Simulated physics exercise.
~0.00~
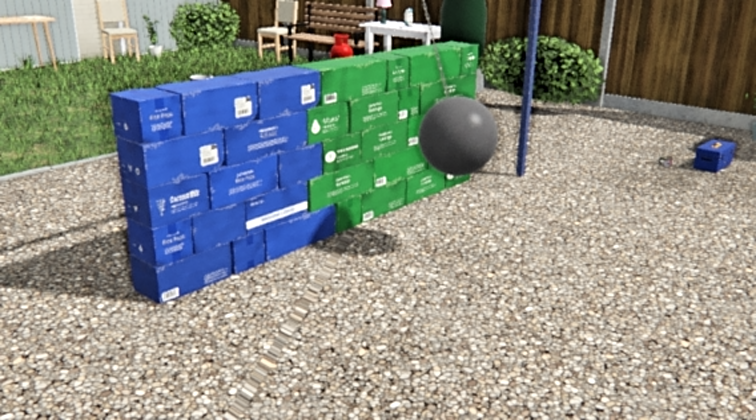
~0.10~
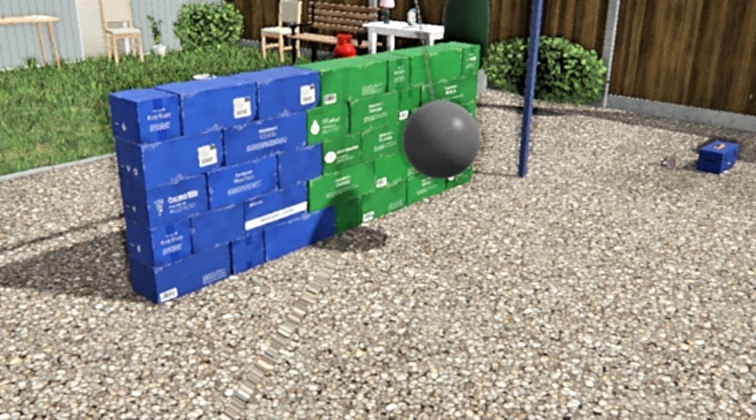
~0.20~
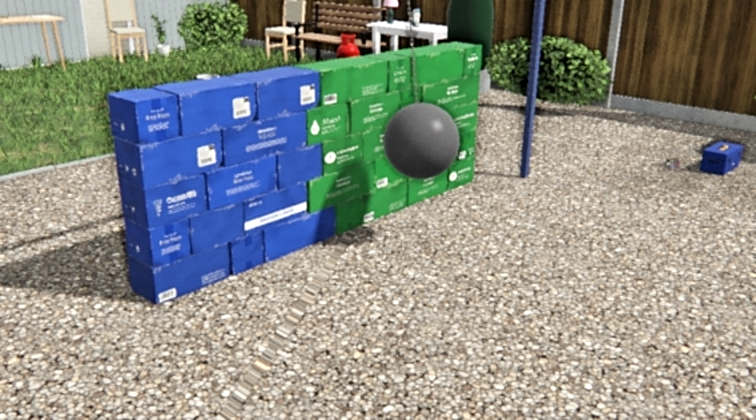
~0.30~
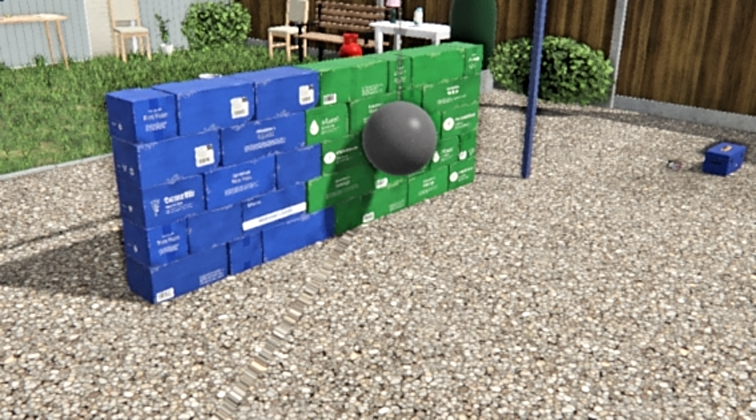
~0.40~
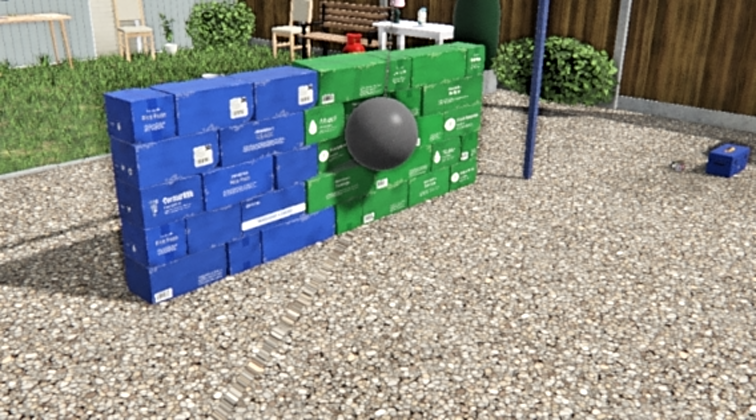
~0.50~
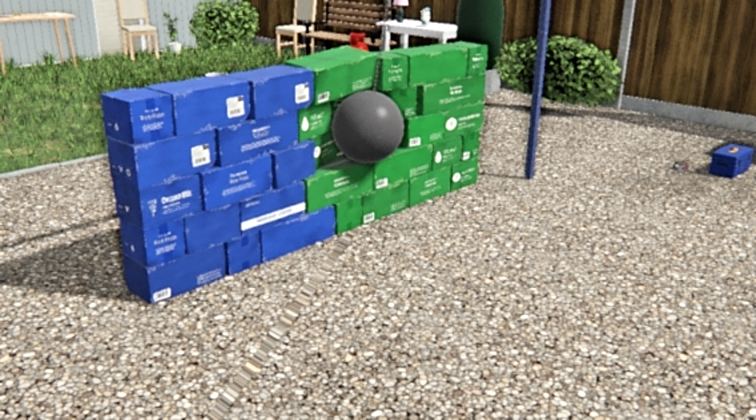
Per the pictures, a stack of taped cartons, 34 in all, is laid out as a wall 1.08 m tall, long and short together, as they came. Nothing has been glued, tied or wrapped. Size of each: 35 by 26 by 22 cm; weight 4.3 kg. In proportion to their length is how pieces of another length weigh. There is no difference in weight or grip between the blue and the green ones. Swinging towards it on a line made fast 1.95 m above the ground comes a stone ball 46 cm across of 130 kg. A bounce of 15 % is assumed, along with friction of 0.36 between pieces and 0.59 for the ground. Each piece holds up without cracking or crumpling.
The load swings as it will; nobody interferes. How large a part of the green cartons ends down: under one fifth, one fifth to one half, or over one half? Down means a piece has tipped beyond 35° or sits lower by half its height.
One fifth to one half.
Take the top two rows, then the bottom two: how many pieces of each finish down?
Top group: 6; bottom group: 0.
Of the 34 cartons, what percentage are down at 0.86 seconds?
15 per cent at that moment.
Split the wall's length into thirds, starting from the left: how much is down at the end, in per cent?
Per cent - left 10, middle 50, right 20.
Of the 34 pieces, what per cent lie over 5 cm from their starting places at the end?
25 in a hundred end up shifted.
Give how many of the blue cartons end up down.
Blue: 1.
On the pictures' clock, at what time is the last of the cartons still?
At around 2.0 s.
After 0.62 s, line 16° past plumb; none of the 20 green cartons down (0 of 34 in all colours); top green carton unmoved; top blue carton shifted 23 mm.
After 0.86 s, line 21° past plumb; 5 of the 20 green cartons down (5 of 34 in all colours); top green carton unmoved; top blue carton shifted 24 mm.
After 1.16 s, line 15° past plumb; 7 of the 20 green cartons down (8 of 34 in all colours); top green carton unmoved; top blue carton shifted 23 mm.
After 1.58 s, line 7° before plumb; 7 of the 20 green cartons down (8 of 34 in all colours); top green carton unmoved; top blue carton shifted 23 mm.
At rest (2.2 s), line 19° before plumb; 7 of the 20 green cartons down (8 of 34 in all colours); top green carton unmoved; top blue carton shifted 24 mm. That is 35 per cent. As the last picture would show them, middles, top green carton near (465, 59), top blue carton near (197, 104).
